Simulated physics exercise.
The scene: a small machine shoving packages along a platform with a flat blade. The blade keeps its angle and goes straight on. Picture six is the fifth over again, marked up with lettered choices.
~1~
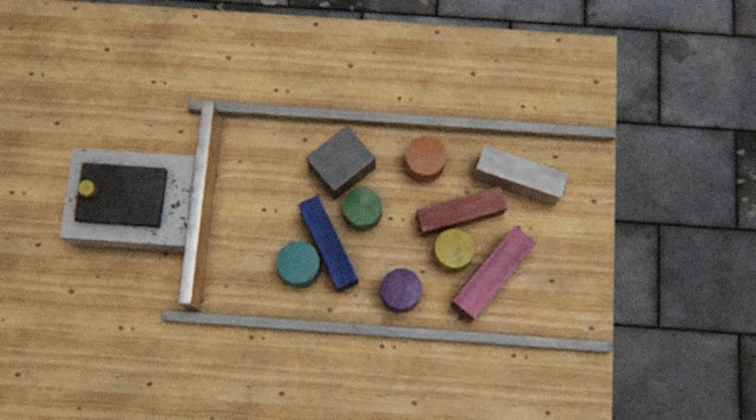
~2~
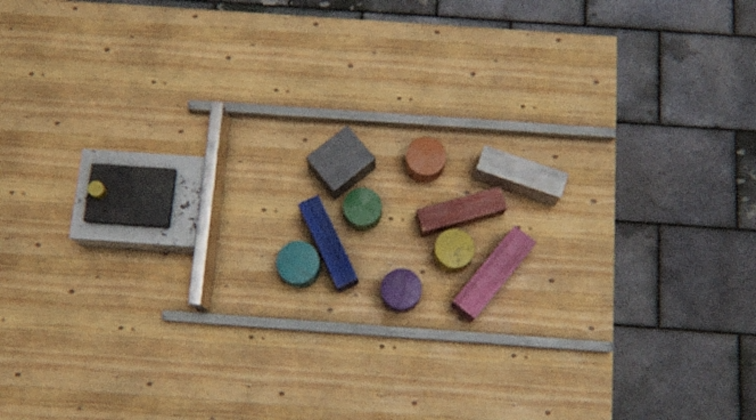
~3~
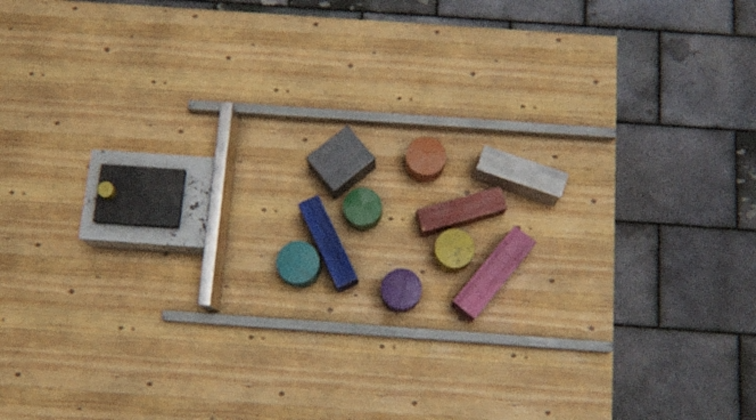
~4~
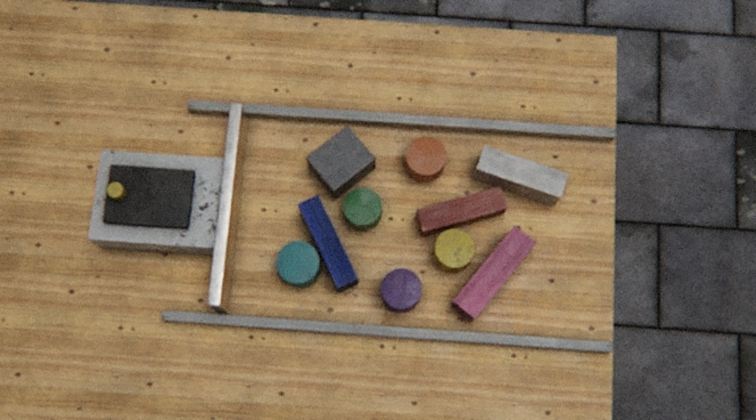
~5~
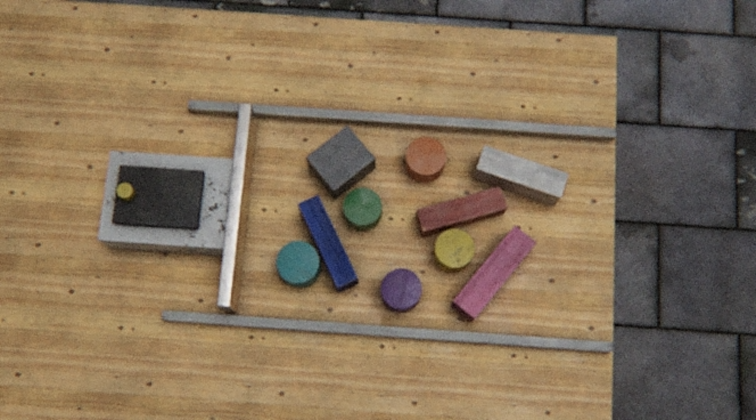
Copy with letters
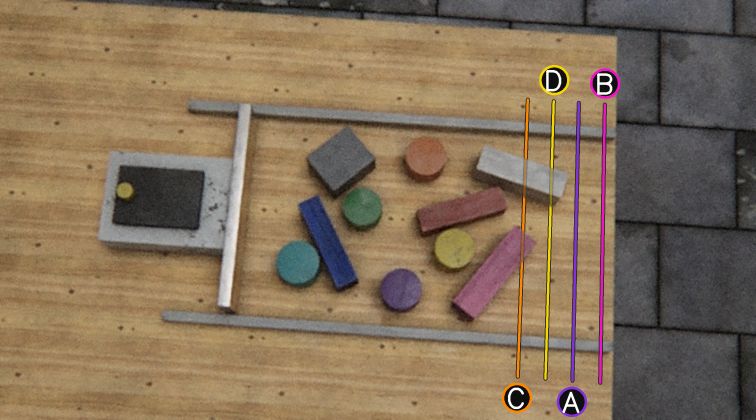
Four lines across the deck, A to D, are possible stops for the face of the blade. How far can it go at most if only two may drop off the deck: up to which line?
No farther than C.
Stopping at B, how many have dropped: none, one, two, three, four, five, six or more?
In all, six or more.
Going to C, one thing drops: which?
The white bar goes over.
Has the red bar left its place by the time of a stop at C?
Yes.
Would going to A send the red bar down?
Yes.
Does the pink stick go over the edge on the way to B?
Yes.
On the marked copy, A at (576, 237); B at (603, 239); C at (523, 233); D at (550, 235).
Taking C. A third of the way, robot (269, 205); purple canister (405, 295); orange canister (439, 158).
Two thirds of the way, robot (373, 212); white bar (574, 175); pink stick (535, 290).
When it is over, robot (455, 217); white bar over the edge; pink stick (610, 297); one fallen.
As for the rest, A drops six; B drops ten; D drops five.
